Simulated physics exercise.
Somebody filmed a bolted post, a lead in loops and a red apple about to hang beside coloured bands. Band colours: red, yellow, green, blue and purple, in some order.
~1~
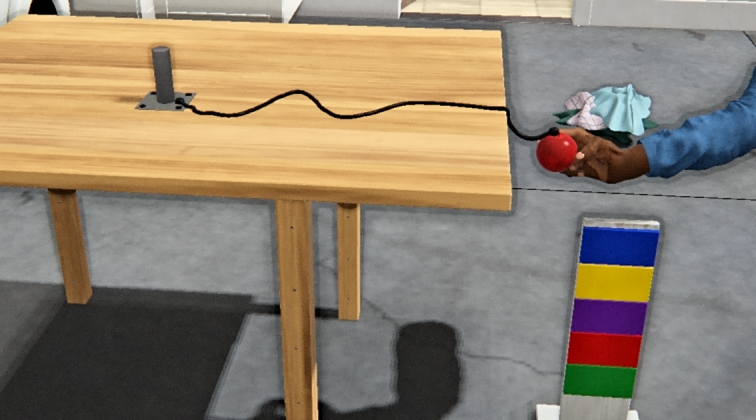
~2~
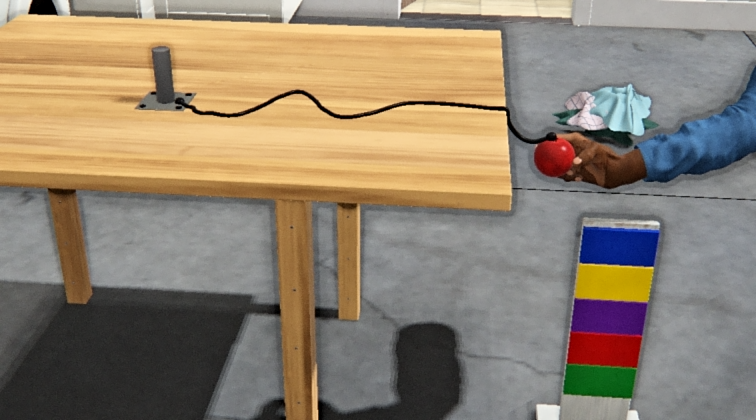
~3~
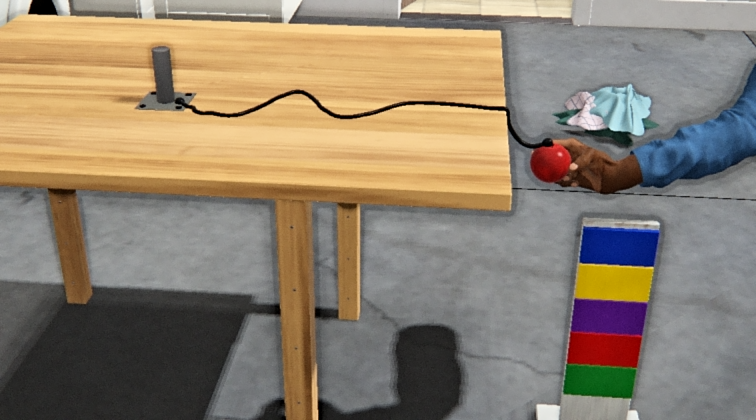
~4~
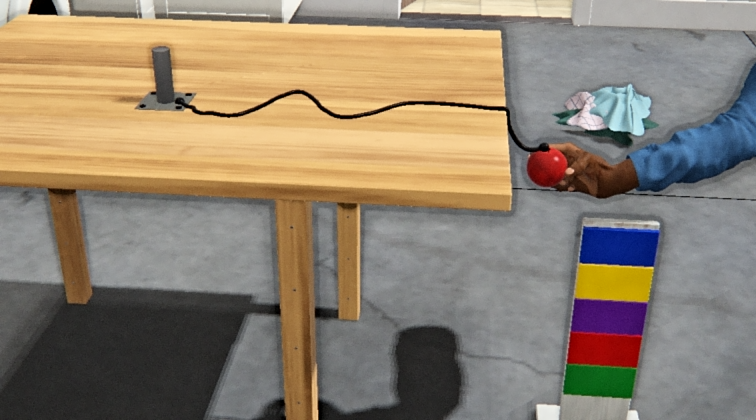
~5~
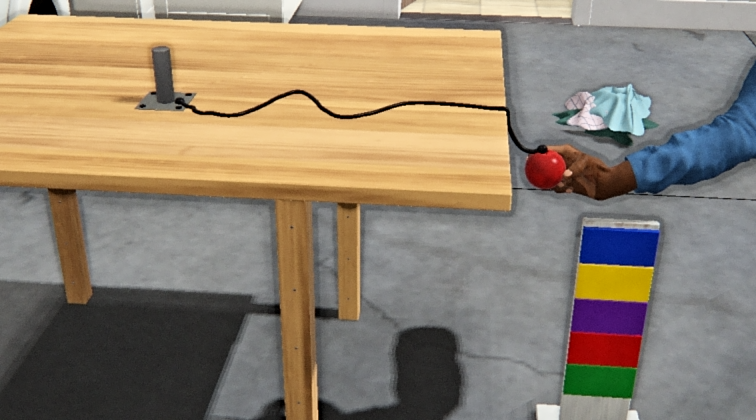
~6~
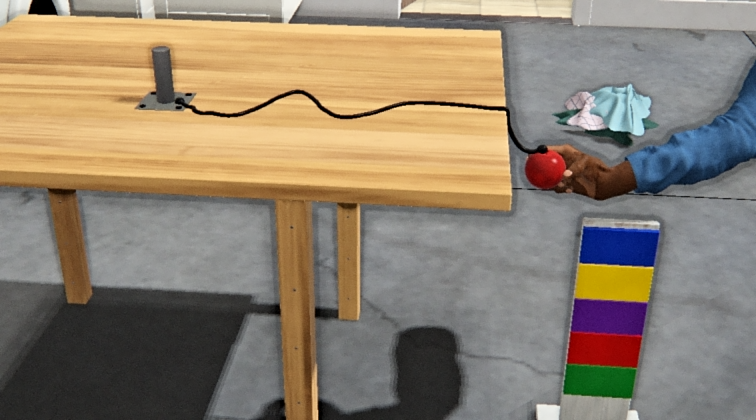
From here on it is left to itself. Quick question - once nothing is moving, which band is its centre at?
The yellow band, I would say.
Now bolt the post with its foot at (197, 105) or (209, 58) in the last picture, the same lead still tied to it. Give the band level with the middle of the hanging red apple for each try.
For the first try, purple; for the second, yellow.
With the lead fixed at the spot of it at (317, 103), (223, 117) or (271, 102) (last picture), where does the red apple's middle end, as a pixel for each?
Try one gives (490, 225), try two (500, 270), and try three (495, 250).
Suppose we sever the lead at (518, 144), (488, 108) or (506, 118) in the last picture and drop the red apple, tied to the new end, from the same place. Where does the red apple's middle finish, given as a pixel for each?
So, going through them: (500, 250) first, (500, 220) next, (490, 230) last.
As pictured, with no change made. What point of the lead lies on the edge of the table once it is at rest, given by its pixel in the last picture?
Approx. (408, 104).
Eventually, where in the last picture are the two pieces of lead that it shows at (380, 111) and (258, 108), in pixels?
First near (474, 110), second near (286, 104).
A little later, apple near (480, 257); level with yellow.
Next, apple near (521, 275); level with yellow.
When it is over, apple near (505, 279); level with yellow. At yellow.
